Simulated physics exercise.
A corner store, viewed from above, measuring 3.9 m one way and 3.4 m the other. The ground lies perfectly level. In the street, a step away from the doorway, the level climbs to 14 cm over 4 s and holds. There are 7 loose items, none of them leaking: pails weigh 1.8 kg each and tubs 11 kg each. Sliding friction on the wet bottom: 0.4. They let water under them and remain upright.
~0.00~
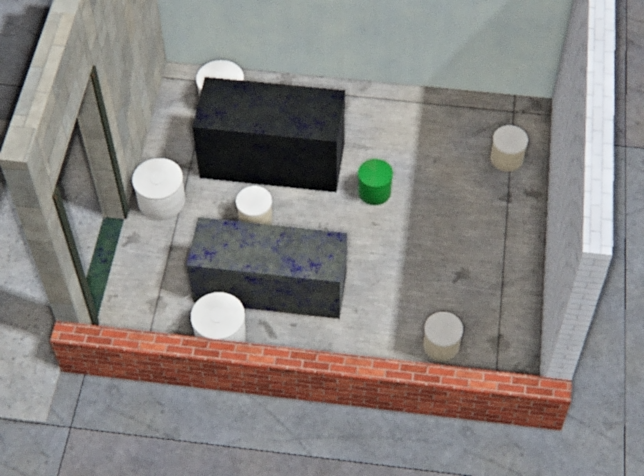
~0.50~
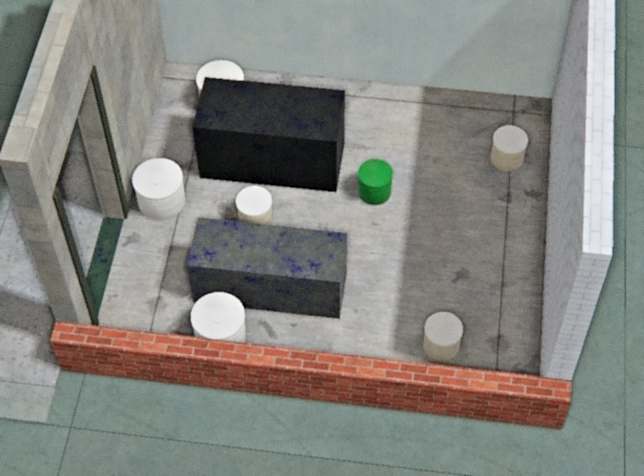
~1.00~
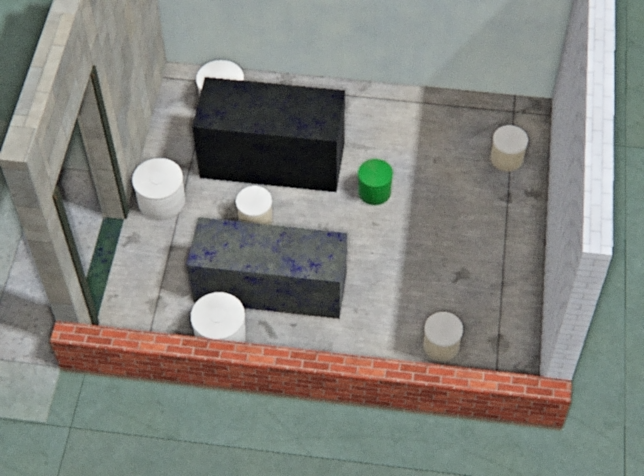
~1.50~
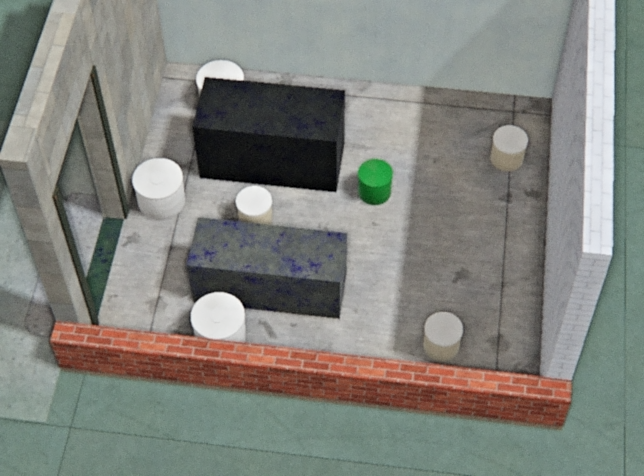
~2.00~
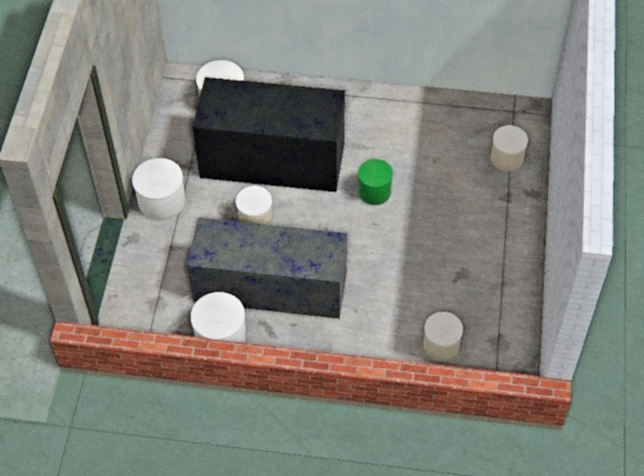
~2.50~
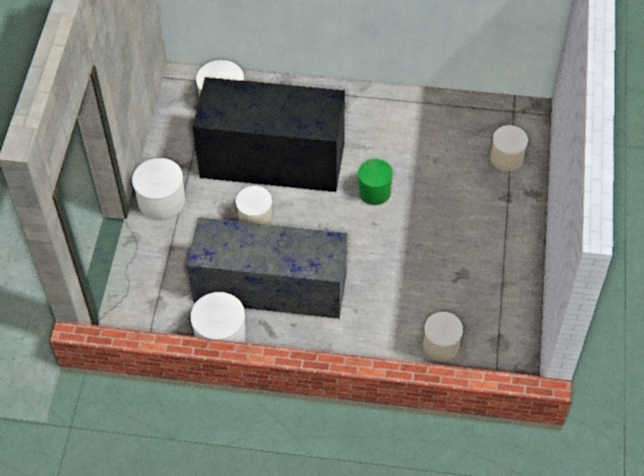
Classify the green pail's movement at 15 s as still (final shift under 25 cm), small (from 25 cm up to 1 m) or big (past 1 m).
Small.
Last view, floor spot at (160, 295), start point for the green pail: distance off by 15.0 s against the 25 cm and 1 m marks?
Here it heads a good way off.
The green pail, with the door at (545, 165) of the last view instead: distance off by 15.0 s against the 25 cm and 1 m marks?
Then the green pail travels far.
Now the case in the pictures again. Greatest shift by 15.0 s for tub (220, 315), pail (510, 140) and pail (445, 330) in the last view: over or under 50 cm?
Well, in sequence it's greater, greater, greater.
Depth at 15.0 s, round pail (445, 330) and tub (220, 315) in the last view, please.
Around 8 cm and 7 cm.
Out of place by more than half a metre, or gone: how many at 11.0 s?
Count: 5.
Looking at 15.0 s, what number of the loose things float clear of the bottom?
Answer: 7.
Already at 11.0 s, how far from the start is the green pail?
About 60 cm by then.
After 3.5 s the green pail is near (376, 173), 0.0 m from its start, aground; 0 afloat.
After 6.8 s the green pail is near (422, 154), 0.5 m from its start, aground; 0 afloat.
After 11.0 s the green pail is near (430, 143), 0.6 m from its start, aground; 4 afloat.
After 15.0 s the green pail is near (361, 139), 0.4 m from its start, afloat; 7 afloat.
